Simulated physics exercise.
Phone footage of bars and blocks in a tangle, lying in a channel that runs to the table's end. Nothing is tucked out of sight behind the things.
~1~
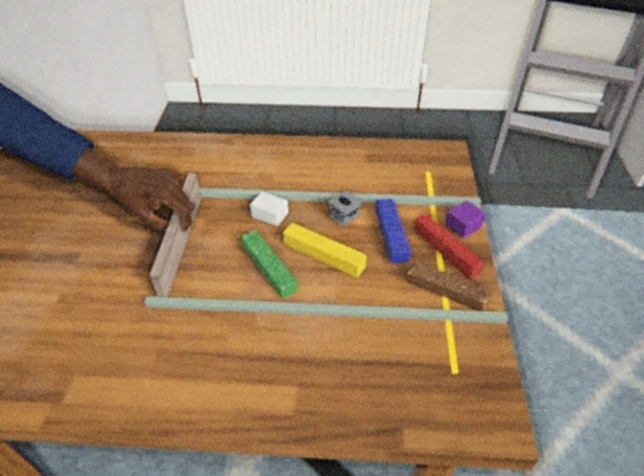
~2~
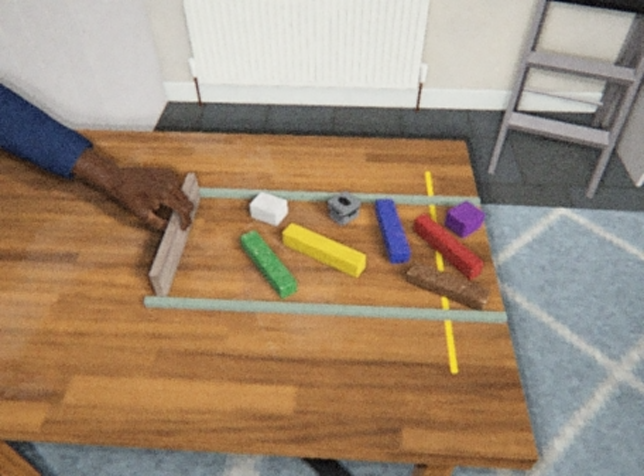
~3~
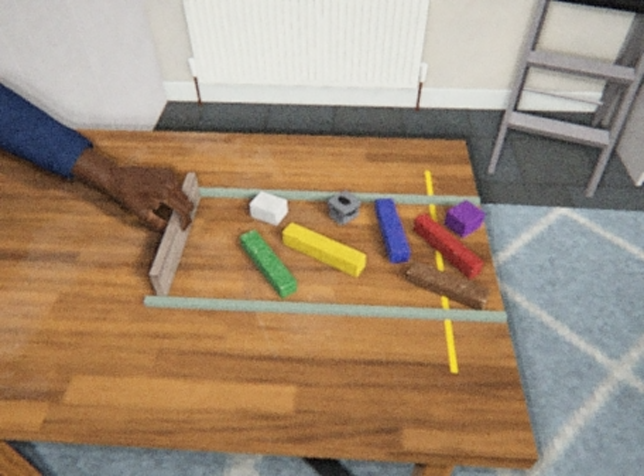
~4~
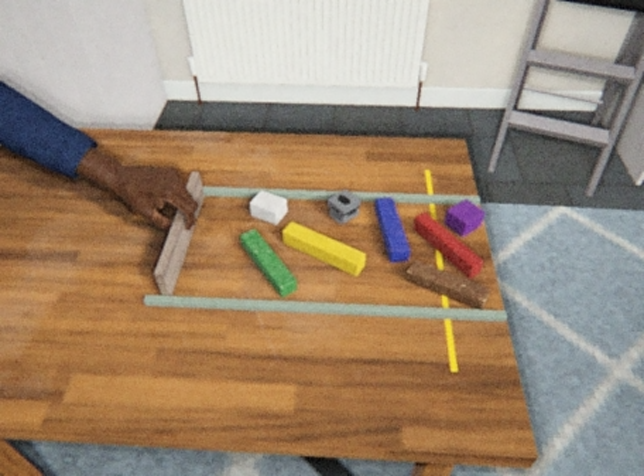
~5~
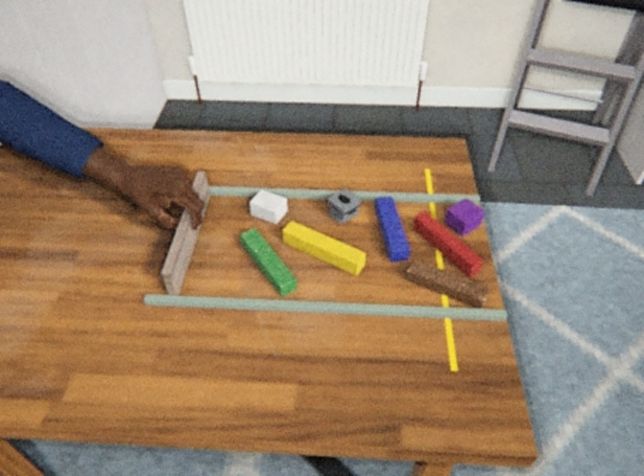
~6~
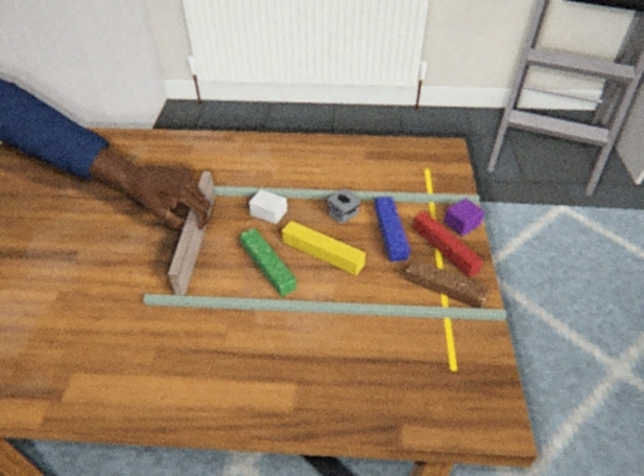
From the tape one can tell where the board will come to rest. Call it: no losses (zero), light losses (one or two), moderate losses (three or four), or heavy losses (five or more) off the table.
Moderate losses.
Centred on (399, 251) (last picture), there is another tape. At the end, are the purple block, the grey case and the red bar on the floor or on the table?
The purple block goes over; the grey case remains up; the red bar does not fall.
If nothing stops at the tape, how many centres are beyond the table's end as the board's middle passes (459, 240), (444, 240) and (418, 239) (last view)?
Taking the places in turn, the counts are 5, 4 and 2.
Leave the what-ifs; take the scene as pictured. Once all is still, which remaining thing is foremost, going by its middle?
The grey case finishes closest.
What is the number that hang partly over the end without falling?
Counting them gives 1.
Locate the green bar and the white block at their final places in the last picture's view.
The green bar settles near (451, 272); as for the white block, near (449, 207).
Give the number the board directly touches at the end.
The number is 2.
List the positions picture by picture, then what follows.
Purple block (465, 219); red bar (447, 245); brown bar (448, 286); board (179, 232); tape (439, 255), in the first picture.
Red bar (447, 246); white block (269, 209), in the second picture.
Brown bar (447, 285); yellow bar (323, 249), in the third picture.
Purple block (464, 218); grey case (344, 208), in the fourth picture.
Red bar (447, 243); green bar (268, 261), in the fifth picture.
Purple block (464, 217); red bar (446, 243); brown bar (447, 284); board (195, 230); tape (438, 252), in the sixth picture.
Soon after, none off yet; purple block at rest near (464, 217); red bar at rest near (446, 243); brown bar at rest near (447, 284).
Then, none off yet; purple block at rest near (464, 217); red bar moving near (450, 244); brown bar at rest near (447, 284).
Further on, none off yet; purple block moved about its own width near (489, 216); red bar moved a little near (488, 255); brown bar moved a little near (480, 292).
At rest, the number that fall off is three or four; fallen, blue bar, brown bar, red bar and purple block.
